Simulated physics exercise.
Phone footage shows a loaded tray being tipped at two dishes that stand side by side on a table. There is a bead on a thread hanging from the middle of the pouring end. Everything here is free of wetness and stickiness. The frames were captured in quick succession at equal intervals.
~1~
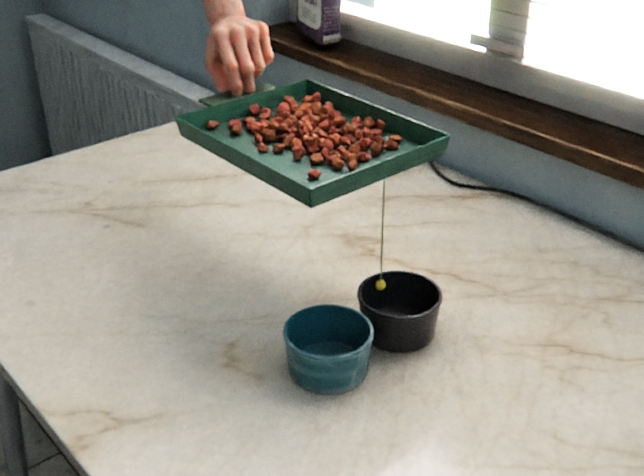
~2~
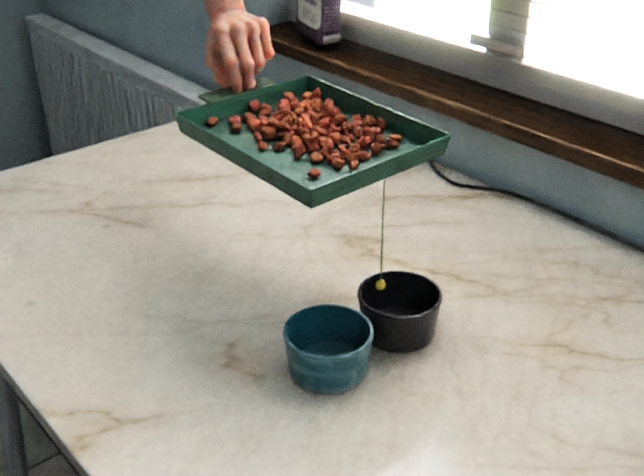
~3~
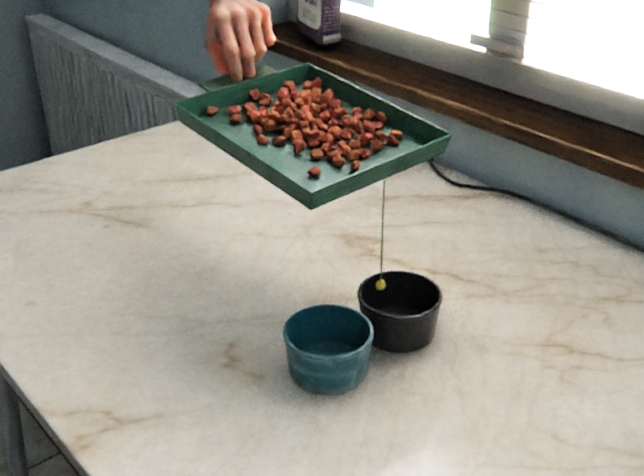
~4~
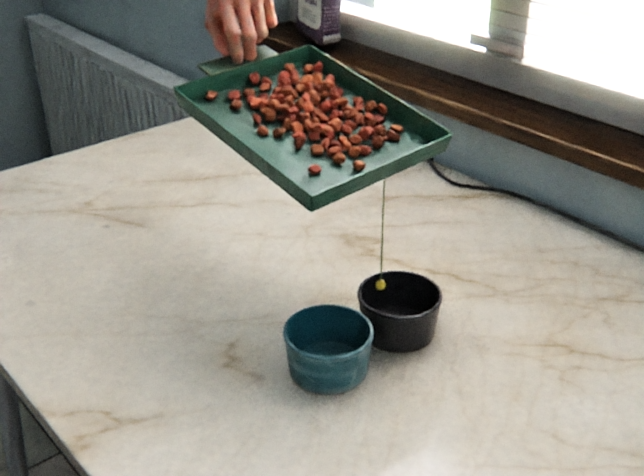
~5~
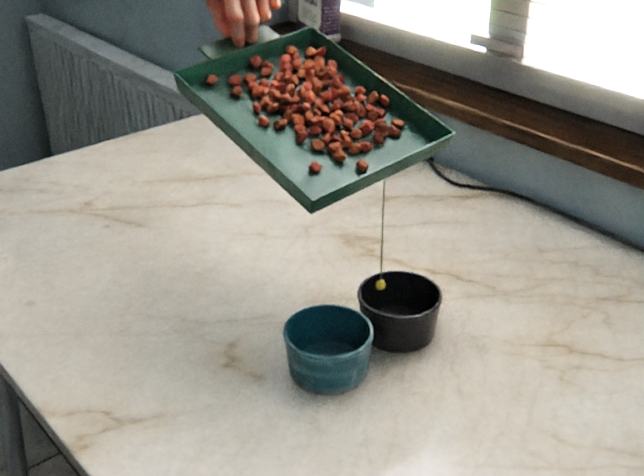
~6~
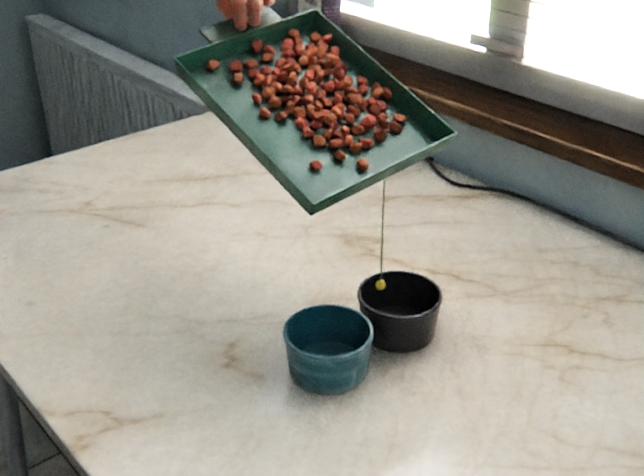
On a marble-patterned table, a hand raising the back of a green tray of reddish-brown chunks above two small dishes.
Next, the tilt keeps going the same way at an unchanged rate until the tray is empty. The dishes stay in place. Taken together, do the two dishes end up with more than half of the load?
No - in the end the dishes save the lesser share of it.
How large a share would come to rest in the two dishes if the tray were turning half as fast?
Roughly 30 percent.
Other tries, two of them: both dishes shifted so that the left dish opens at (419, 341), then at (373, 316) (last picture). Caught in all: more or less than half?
With the first shift the pair saves less than a half; with the second, less than a half.
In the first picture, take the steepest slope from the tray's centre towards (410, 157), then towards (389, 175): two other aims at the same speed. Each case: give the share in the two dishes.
About 10 % and 10 %.
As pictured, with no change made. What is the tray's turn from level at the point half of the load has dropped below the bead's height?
That would be about 95 degrees from level.
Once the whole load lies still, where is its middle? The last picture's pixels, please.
Near pixel (392, 395).
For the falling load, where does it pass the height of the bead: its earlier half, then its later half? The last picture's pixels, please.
I'd say close to (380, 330) at first and close to (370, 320) later on.
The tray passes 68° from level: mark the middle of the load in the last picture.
Near (363, 170).
Shortly afterwards, tray tipped steeply; all but a few on the tray; a little in the air.
Next, tray tipped past a quarter turn; near a quarter on the tray; near a quarter in the left dish; near half outside both; a little in the air.
Some moments later, tray tipped past a quarter turn; near a third in the left dish; near two thirds outside both.
In the end, tray tipped past a quarter turn; near a third in the left dish; none at all in the right dish; near two thirds outside both.
